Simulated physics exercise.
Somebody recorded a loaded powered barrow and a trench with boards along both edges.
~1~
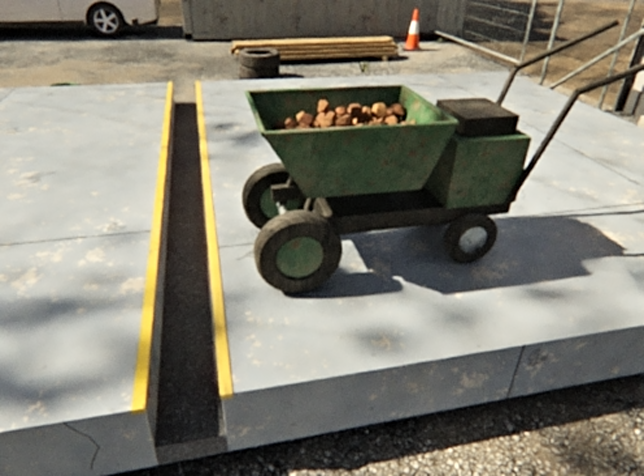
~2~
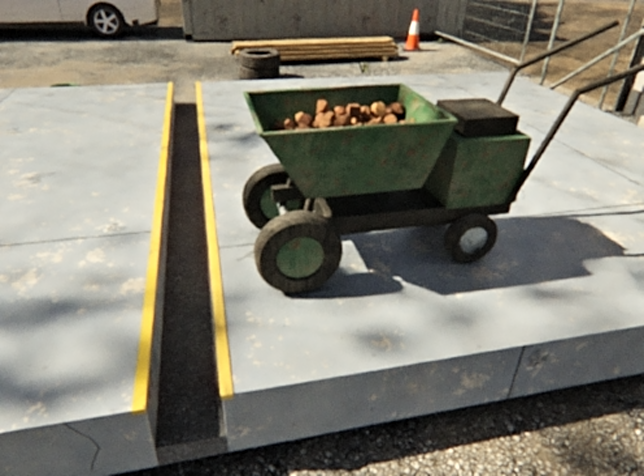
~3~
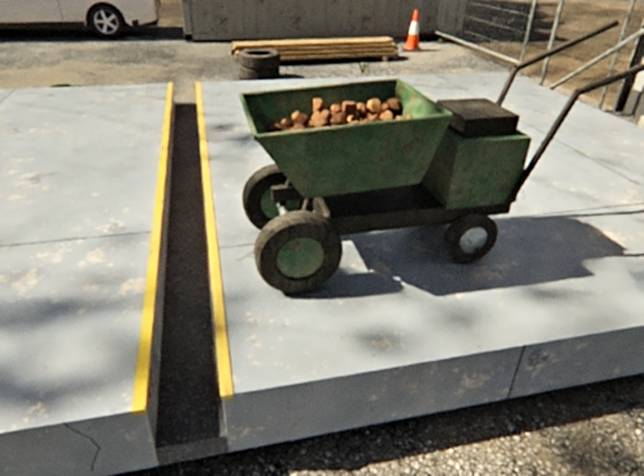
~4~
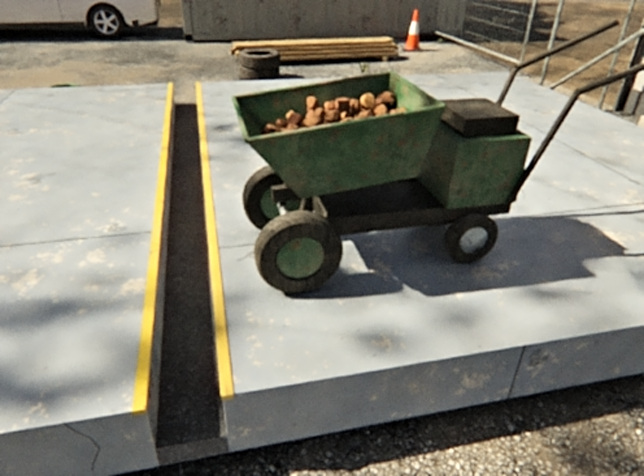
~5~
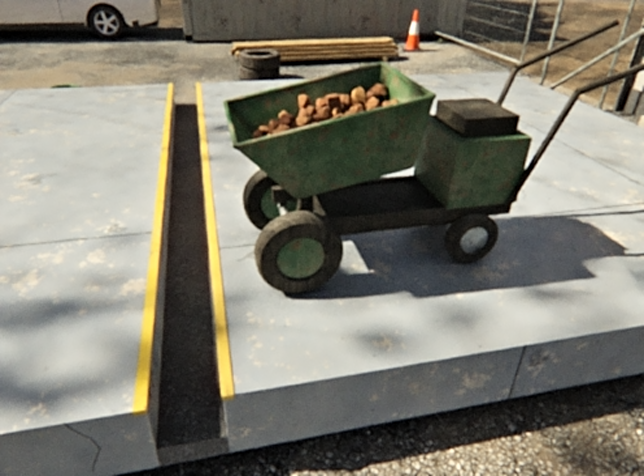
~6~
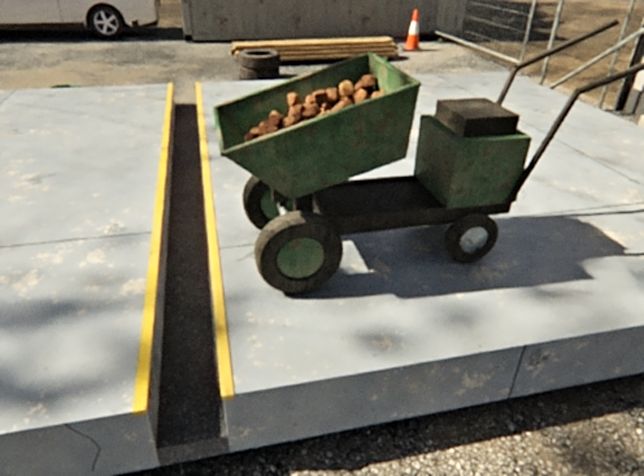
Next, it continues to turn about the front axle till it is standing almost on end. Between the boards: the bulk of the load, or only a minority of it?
Below half.
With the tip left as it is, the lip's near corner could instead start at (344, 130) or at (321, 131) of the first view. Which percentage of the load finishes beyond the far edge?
About 0 % and about 10 %.
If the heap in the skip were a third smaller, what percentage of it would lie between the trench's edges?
Roughly 30 %.
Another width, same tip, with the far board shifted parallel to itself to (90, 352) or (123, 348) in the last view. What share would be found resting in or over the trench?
The first case gives around 90 percent, and the second around 50 percent.
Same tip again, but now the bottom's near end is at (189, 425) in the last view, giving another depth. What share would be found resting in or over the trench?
About 20 %.
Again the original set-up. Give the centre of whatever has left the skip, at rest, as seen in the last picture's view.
Roughly pixel (116, 272).
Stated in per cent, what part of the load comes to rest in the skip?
Around 0 %.
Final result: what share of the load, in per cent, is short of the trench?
Estimate: Around 0 per cent.
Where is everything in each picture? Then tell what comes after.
Lip of the skip at (264, 134), level; top of the load at (357, 132), clay clods; first edge of the trench at (221, 333); far edge at (144, 343), the trench under half as wide as the skip, and about as deep as wide, in the first frame.
Lip of the skip at (262, 135), level; top of the load at (356, 131), in the second frame.
Lip of the skip at (256, 138), tipped barely; top of the load at (352, 129), in the third frame.
Lip of the skip at (247, 141), tipped a little; top of the load at (367, 117), in the fourth frame.
Lip of the skip at (236, 147), tipped a little; top of the load at (358, 112), in the fifth frame.
Lip of the skip at (223, 154), tipped clearly; top of the load at (357, 111); first edge of the trench at (222, 334); far edge at (146, 344), in the sixth frame.
Soon, skip tipped steeply; all in the skip.
A while on, skip tipped right over; most in the skip; a stray few in or heaped over the trench; about a quarter beyond it; a stray few falling.
Towards the end, skip tipped right over; about a quarter in the skip; a small part in or heaped over the trench; most beyond it.
Finally, skip tipped right over; about a quarter in or heaped over the trench; most beyond it.
